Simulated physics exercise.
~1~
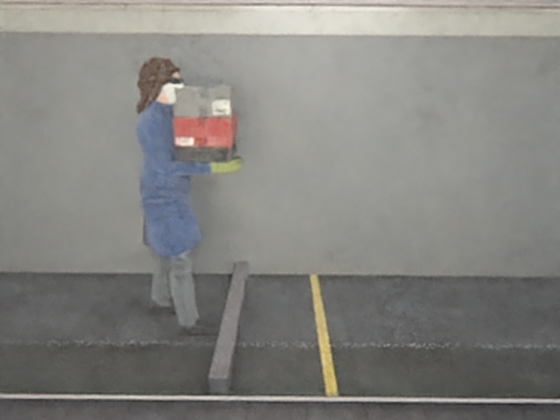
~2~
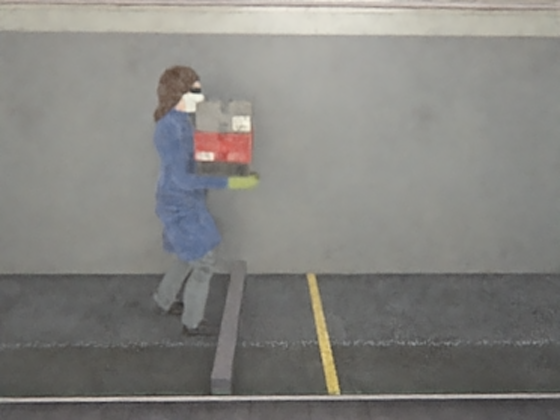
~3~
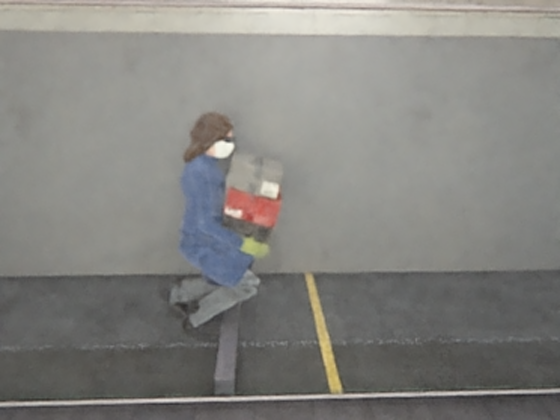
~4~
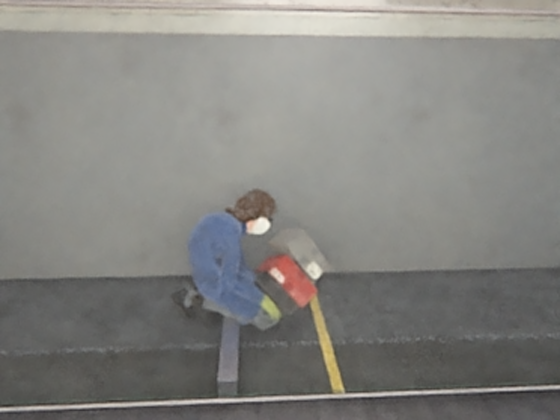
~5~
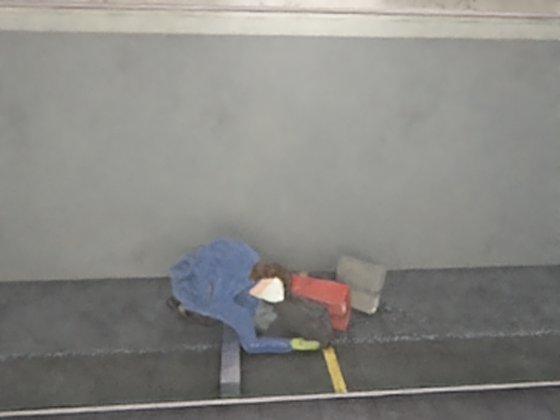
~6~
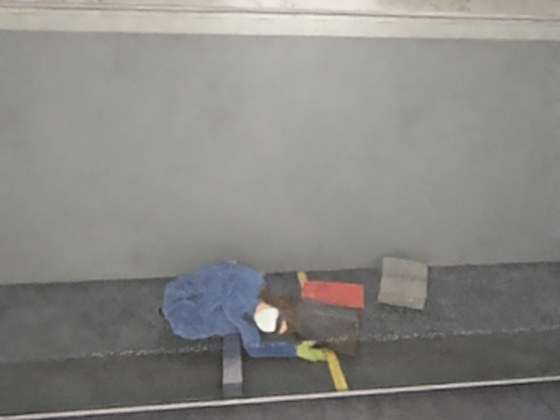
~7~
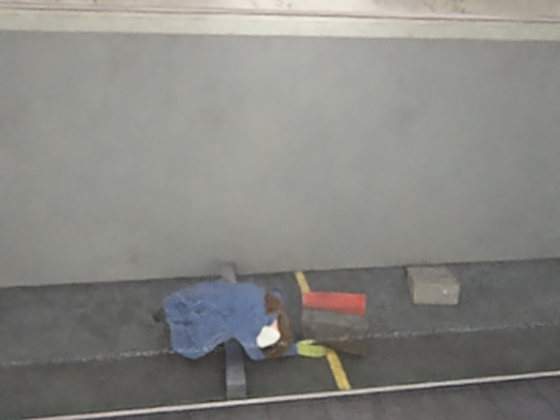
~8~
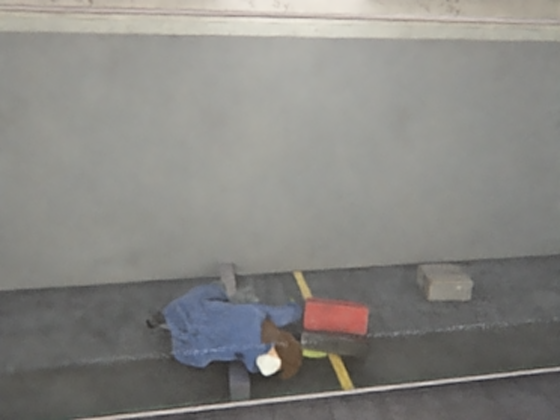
To begin with, a person in a blue coat, face mask and yellowish gloves stands at the left, holding a stack of a grey parcel, a red carton and a black crate. The person shifts right, then the knees fold and the body sinks over a low grey rail as the stack tips forward. The load spills near a yellow line, with the grey parcel tumbling farthest right. The person slumps face down, one arm stretched toward the line. Finally, the head rests short of the yellow line, while the red carton lies across it and the grey parcel sits well beyond.
